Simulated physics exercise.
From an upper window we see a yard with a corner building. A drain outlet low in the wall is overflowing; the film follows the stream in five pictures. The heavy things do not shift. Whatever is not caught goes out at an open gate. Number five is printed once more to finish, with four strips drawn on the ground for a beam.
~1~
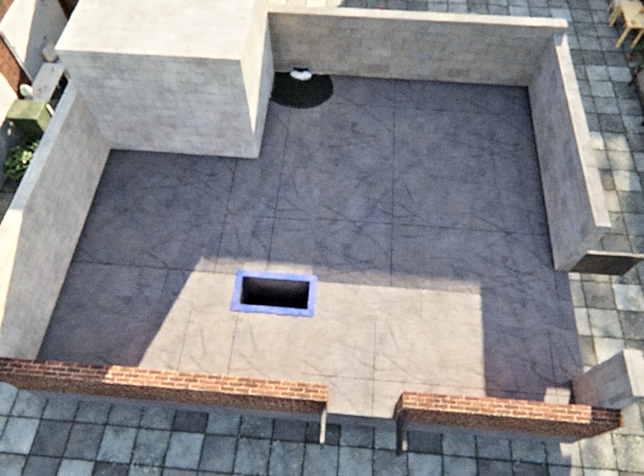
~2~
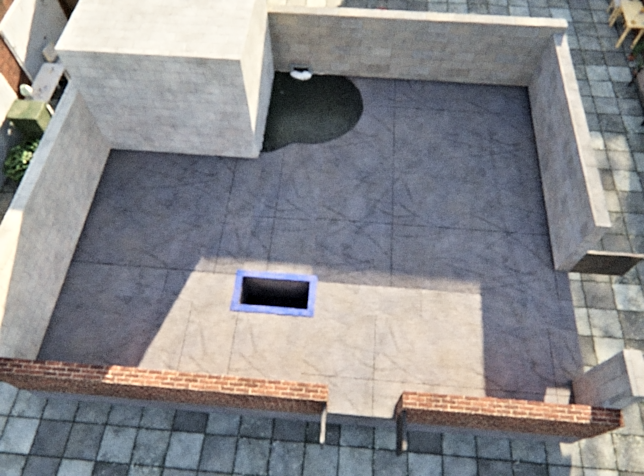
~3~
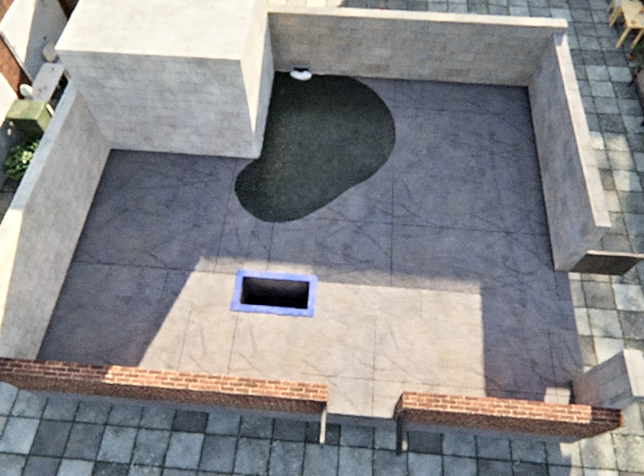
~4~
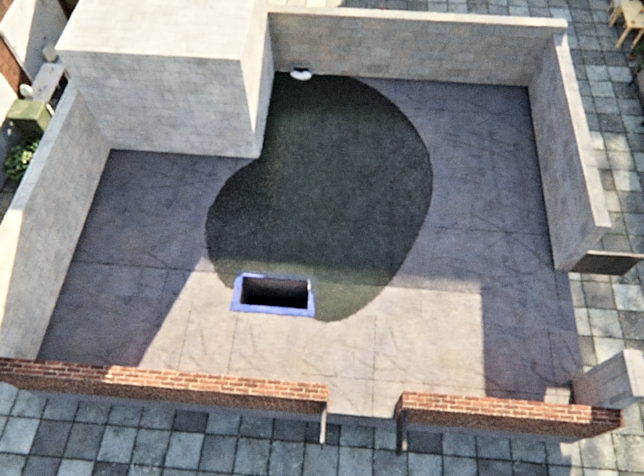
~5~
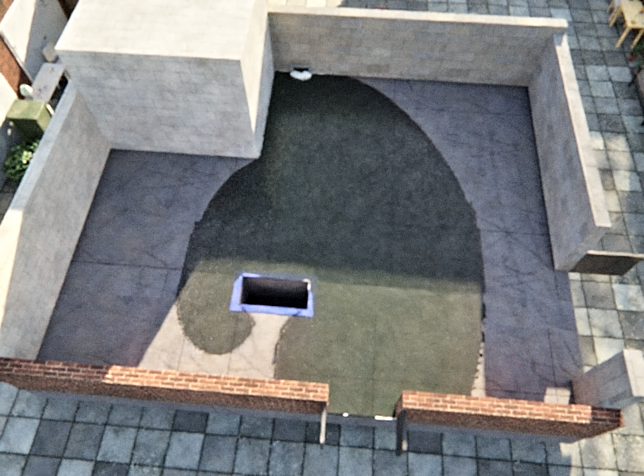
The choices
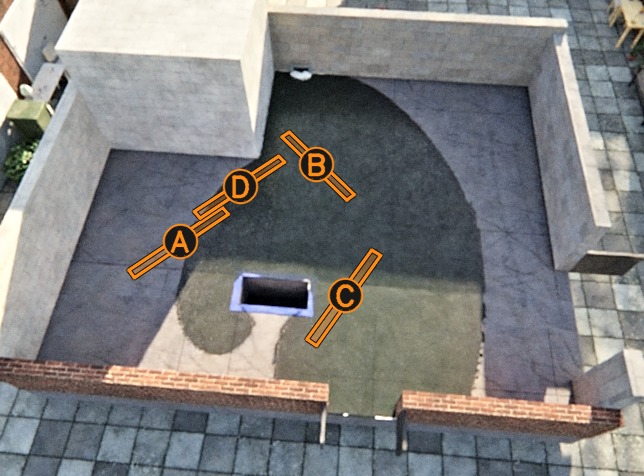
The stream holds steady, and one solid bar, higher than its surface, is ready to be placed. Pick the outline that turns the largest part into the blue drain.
Take C.
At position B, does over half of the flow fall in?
No.
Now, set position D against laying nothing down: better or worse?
Worse.
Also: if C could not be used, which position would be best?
That is position A.
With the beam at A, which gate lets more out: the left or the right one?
The left gate.
In orange, A from (131, 273) to (225, 211); B from (285, 134) to (350, 197); C from (311, 342) to (376, 252); D from (197, 214) to (281, 159).
If A is chosen, about 34 % of the stream goes into the blue drain, about 64 % out by the gates.
If B is chosen, about 21 % of the stream goes into the blue drain, about 77 % out by the gates.
If C is chosen, about 54 % of the stream goes into the blue drain, about 44 % out by the gates.
If D is chosen, about 19 % of the stream goes into the blue drain, about 79 % out by the gates.
